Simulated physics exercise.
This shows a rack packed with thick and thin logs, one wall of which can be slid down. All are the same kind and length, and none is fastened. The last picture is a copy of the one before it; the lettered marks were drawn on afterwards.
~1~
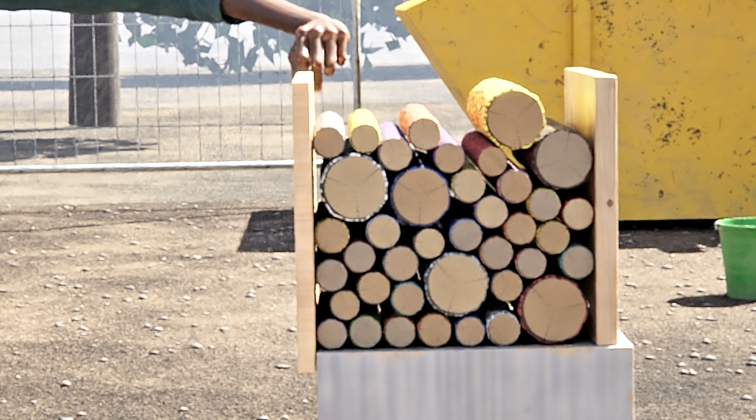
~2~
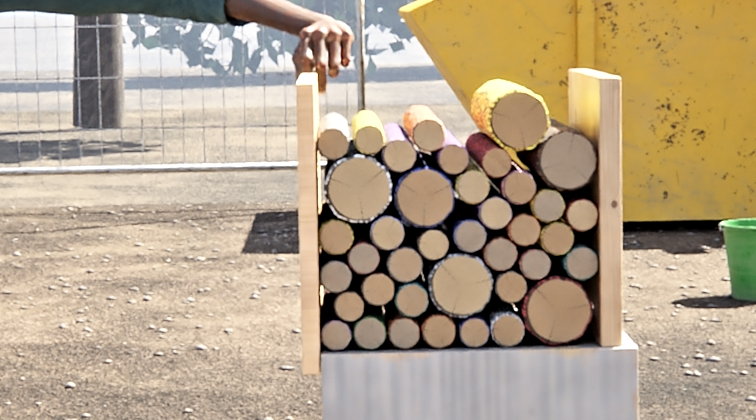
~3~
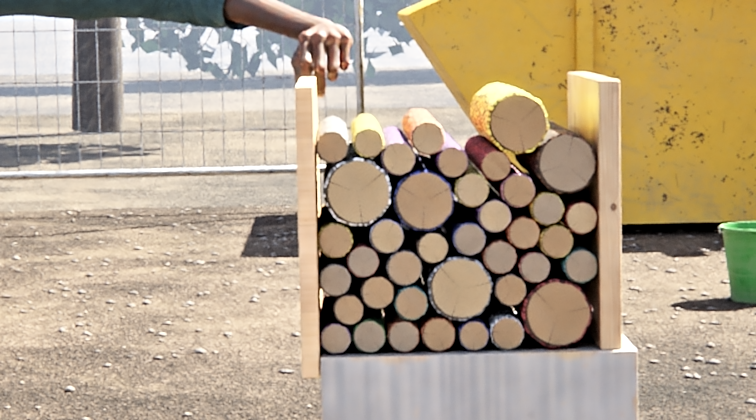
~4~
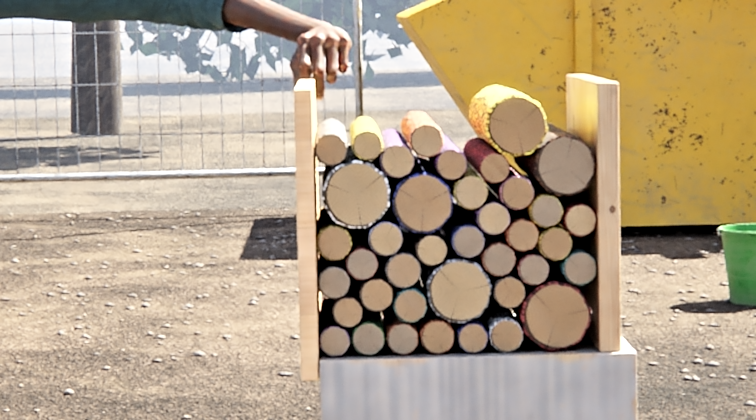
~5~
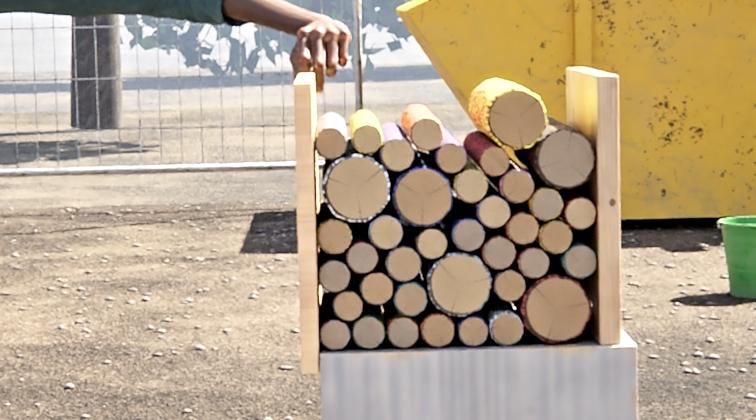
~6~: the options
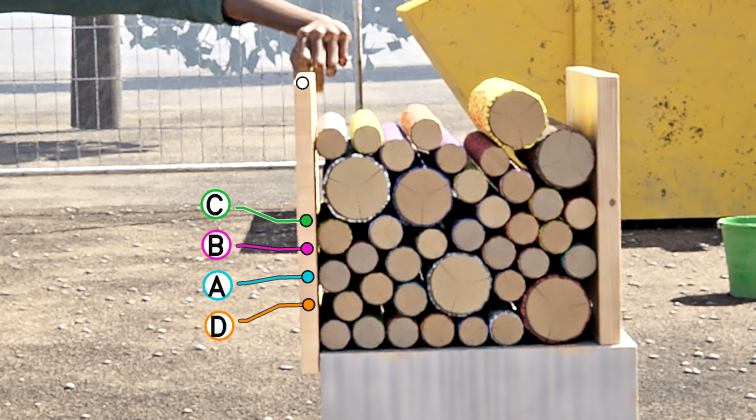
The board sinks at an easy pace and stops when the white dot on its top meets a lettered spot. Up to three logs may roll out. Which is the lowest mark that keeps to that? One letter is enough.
The lowest mark that will do is B.
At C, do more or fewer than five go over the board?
Fewer than five.
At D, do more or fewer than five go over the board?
It loses more than five.
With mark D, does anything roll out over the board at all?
At D: Yes.
On the copy, A at (307, 277); B at (307, 249); C at (306, 220); D at (308, 304); the white dot at (302, 83).
On B. First, top of the board (314, 154).
Then, top of the board (316, 236).
Finally, top of the board (316, 248), none out over the board.
By contrast, A more than three out over the board; C none out over the board; D more than three out over the board.
